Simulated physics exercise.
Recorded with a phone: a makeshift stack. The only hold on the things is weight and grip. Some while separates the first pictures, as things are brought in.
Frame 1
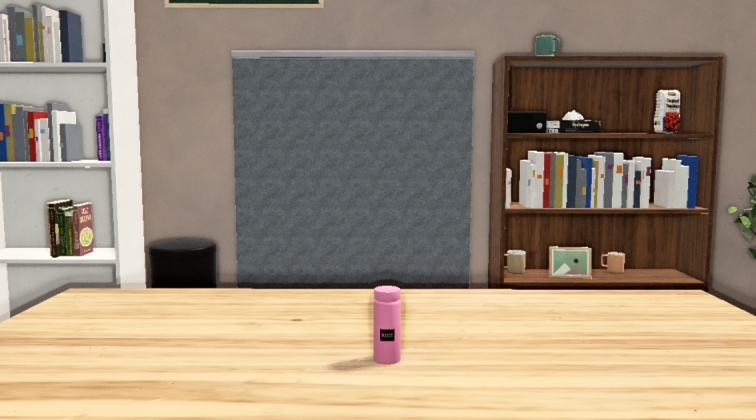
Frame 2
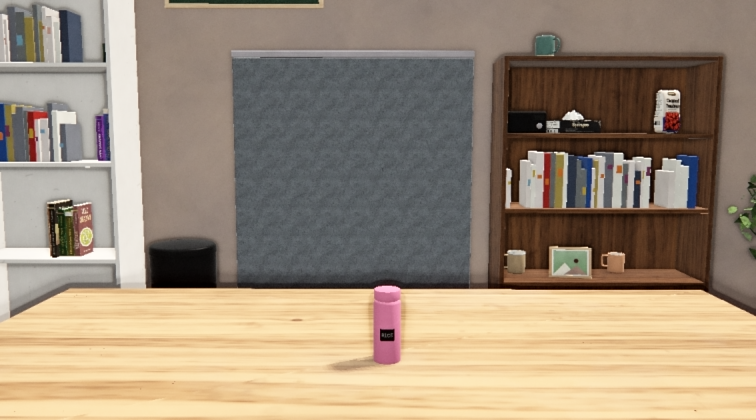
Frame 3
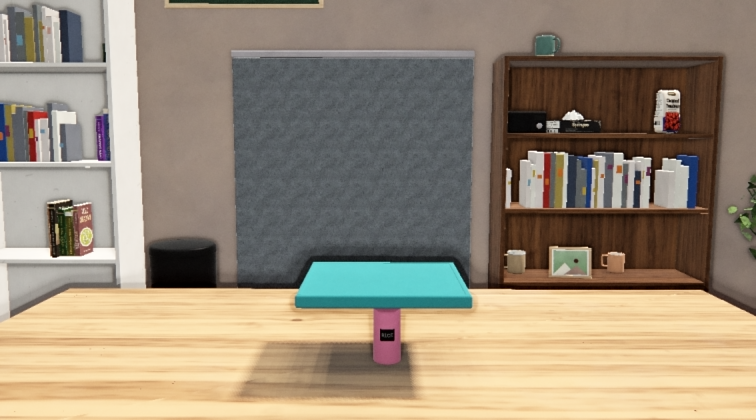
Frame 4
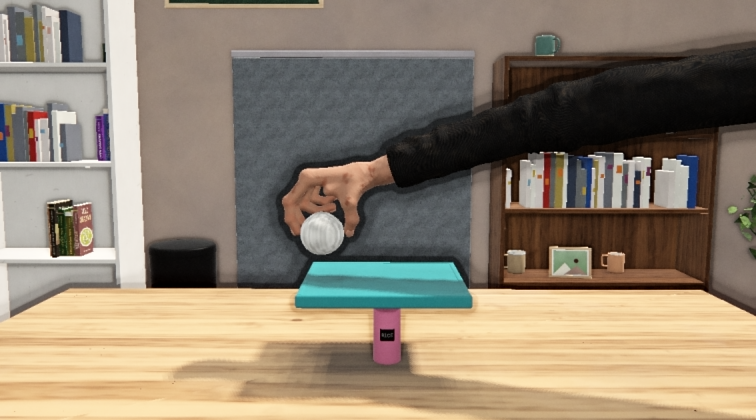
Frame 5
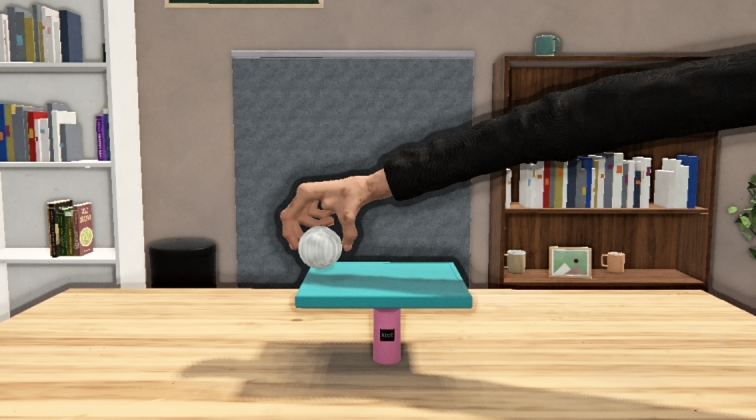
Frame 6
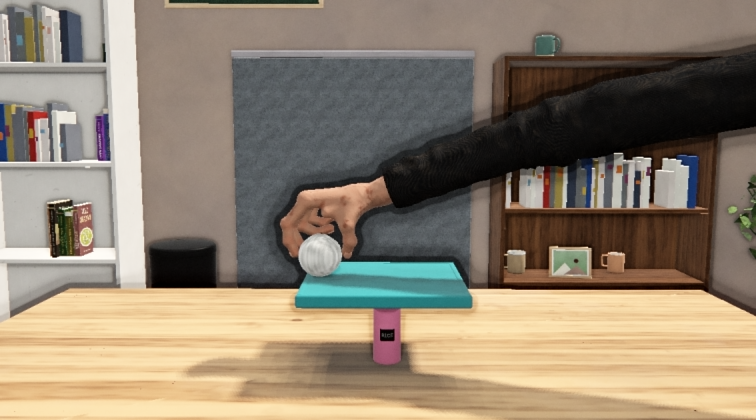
We see a pink shaker standing on a wooden table, then a flat teal board resting on top of it. A hand reaches in from the right and lowers a whitish ball onto the board's left side, still holding it.
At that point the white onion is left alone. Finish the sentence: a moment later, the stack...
It topples.
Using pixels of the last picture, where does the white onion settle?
The object winds up at approximately (299, 339).
Then, 0.40 s on from there, white onion now fallen; turquoise lid turned 68° from how it was put.
Then, 0.70 s on from there, turquoise lid now fallen; pink shaker turned 55° from how it was put.
In the end, fallen, pink shaker, white onion and turquoise lid. At the end, from the last picture's camera, white onion near (299, 339). The stack comes apart.
